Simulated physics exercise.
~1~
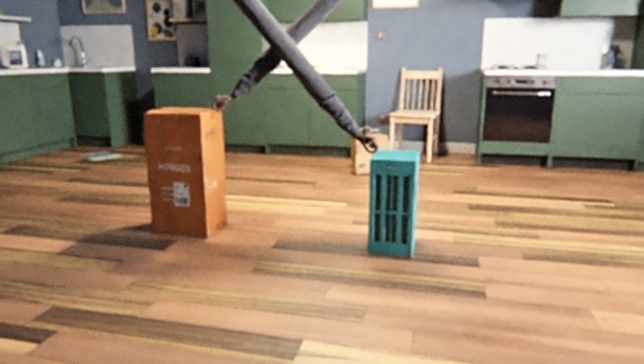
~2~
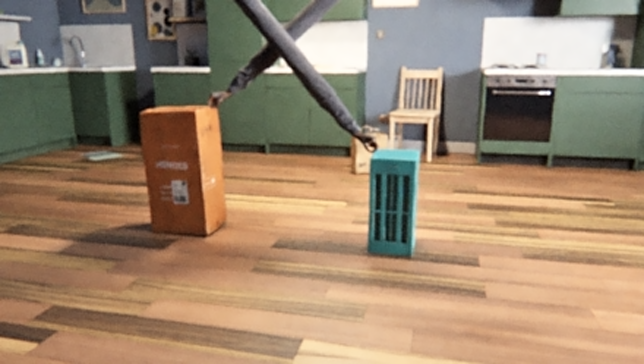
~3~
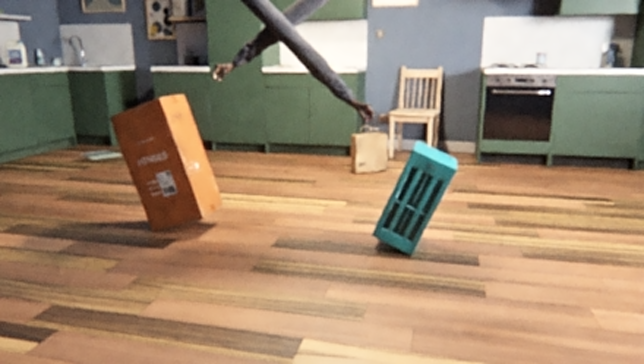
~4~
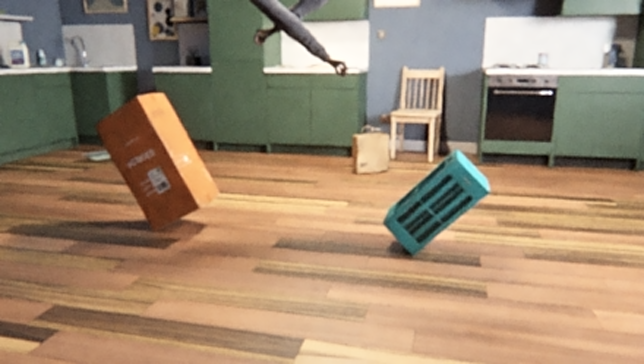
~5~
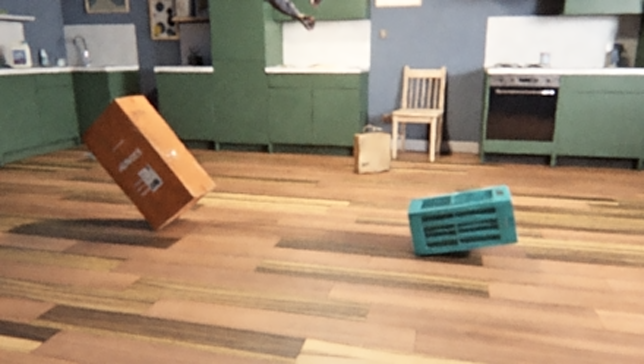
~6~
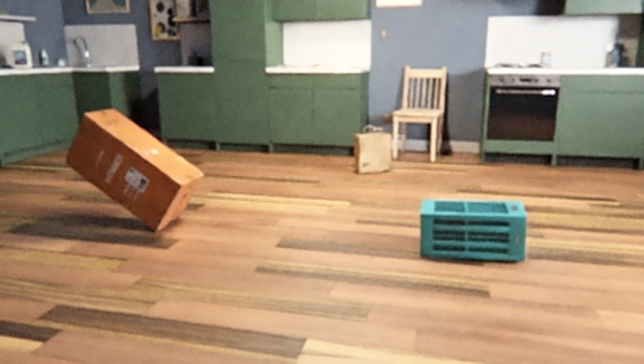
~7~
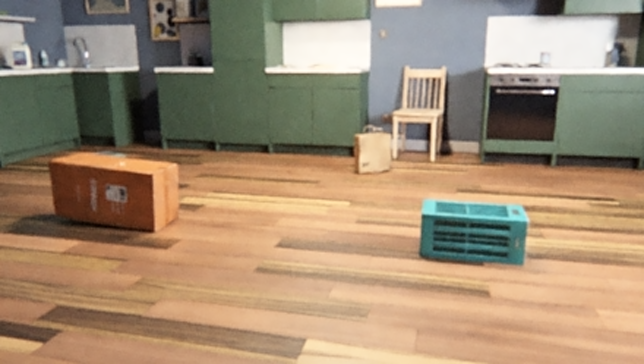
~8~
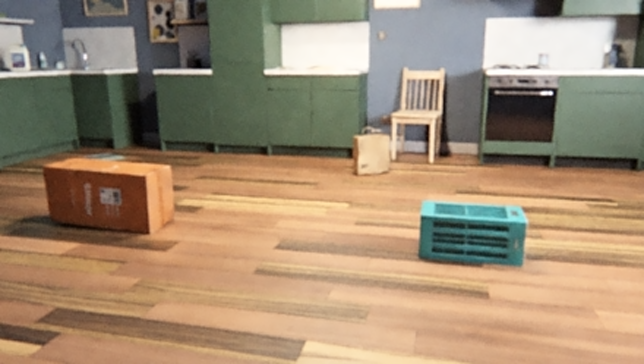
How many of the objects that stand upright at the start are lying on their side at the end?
Two of them are lying on their side at the end, the orange parcel and the turquoise crate.
